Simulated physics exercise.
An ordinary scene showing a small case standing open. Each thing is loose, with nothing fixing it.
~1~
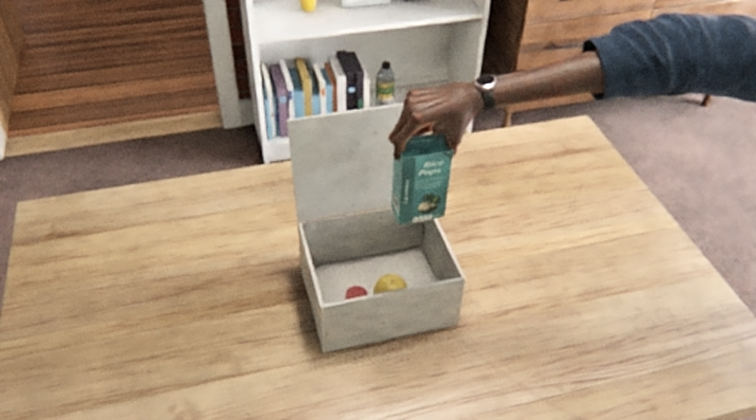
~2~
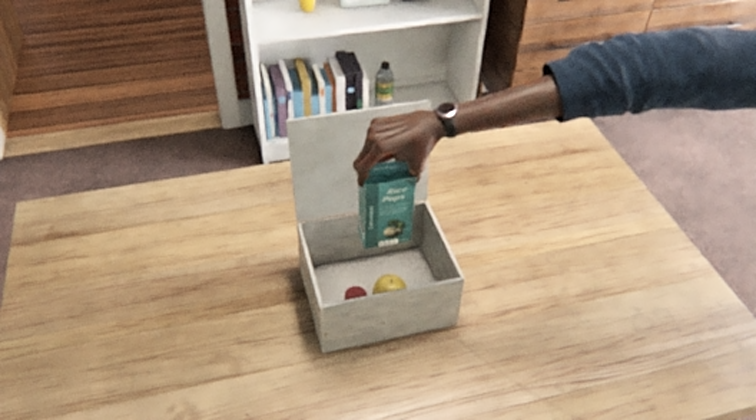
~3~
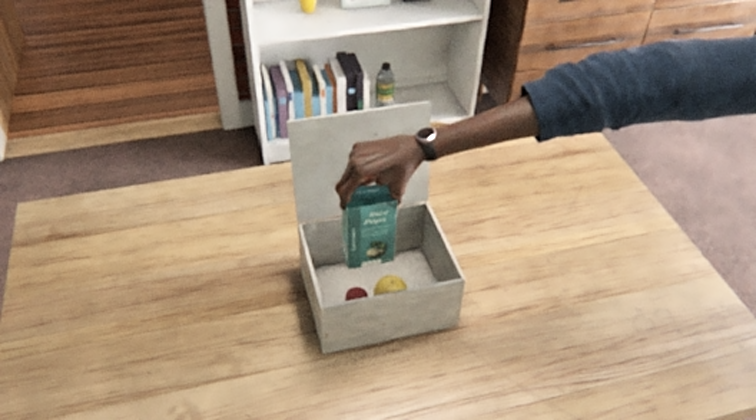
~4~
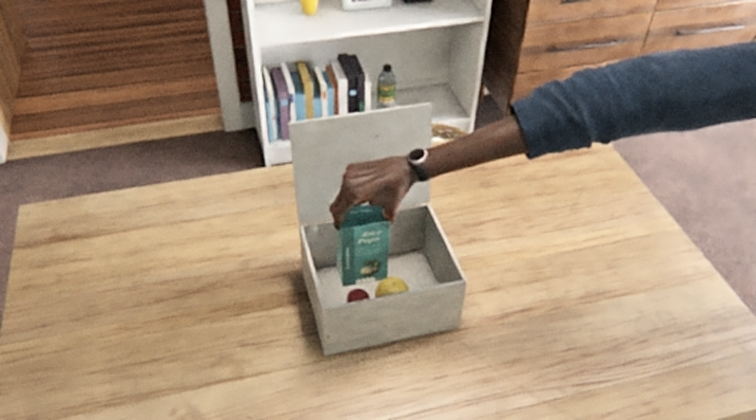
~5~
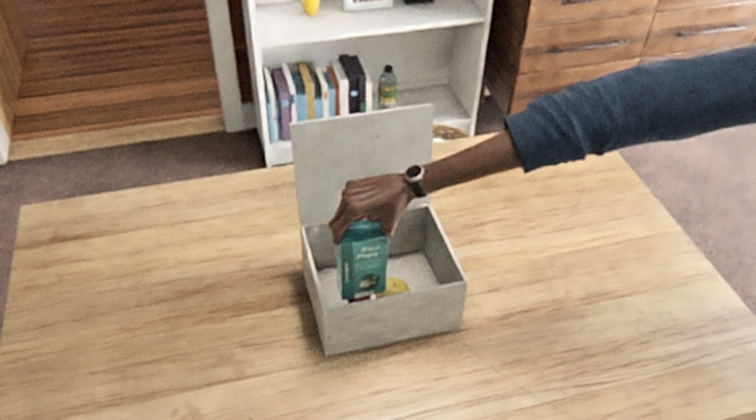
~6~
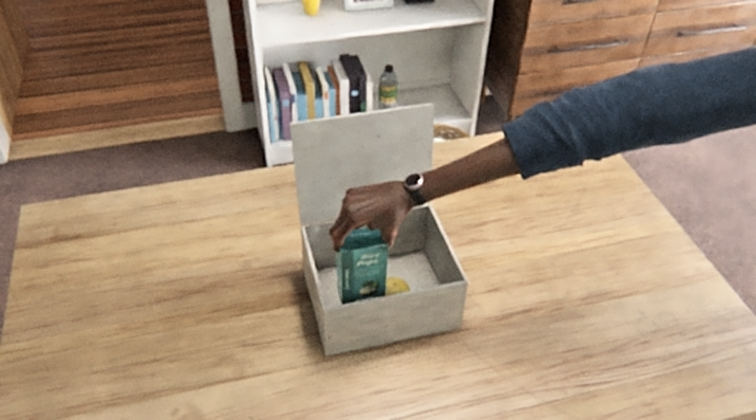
A hand with a wristwatch and dark blue sleeve reaches in from the right, gripping a turquoise packet above a small, open, pale grey case on a light wooden table, seen from above. Inside lie a red item and a yellow one, with a white bookshelf behind. The hand moves the packet left and lowers it into the case, covering the red item, while the view stays nearly still.
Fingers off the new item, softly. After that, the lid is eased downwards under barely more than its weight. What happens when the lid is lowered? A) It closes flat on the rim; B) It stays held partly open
Answer: B.
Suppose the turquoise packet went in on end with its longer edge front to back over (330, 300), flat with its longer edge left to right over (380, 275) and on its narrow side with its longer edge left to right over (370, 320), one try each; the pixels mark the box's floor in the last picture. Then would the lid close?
First try: The lid remains open; second try: It comes all the way down; third try: It comes all the way down.
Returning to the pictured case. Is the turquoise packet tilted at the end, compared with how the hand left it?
Observation: It keeps the set orientation.
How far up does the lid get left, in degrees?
Angle above rim: About 40°.
Then, 1.30 s on from there, lid 80° above the rim.
Then, 1.60 s on from there, lid 57° above the rim.
In the end, lid 38° above the rim; all 3 unmoved. At the end, from the last picture's camera, turquoise packet near (361, 268).
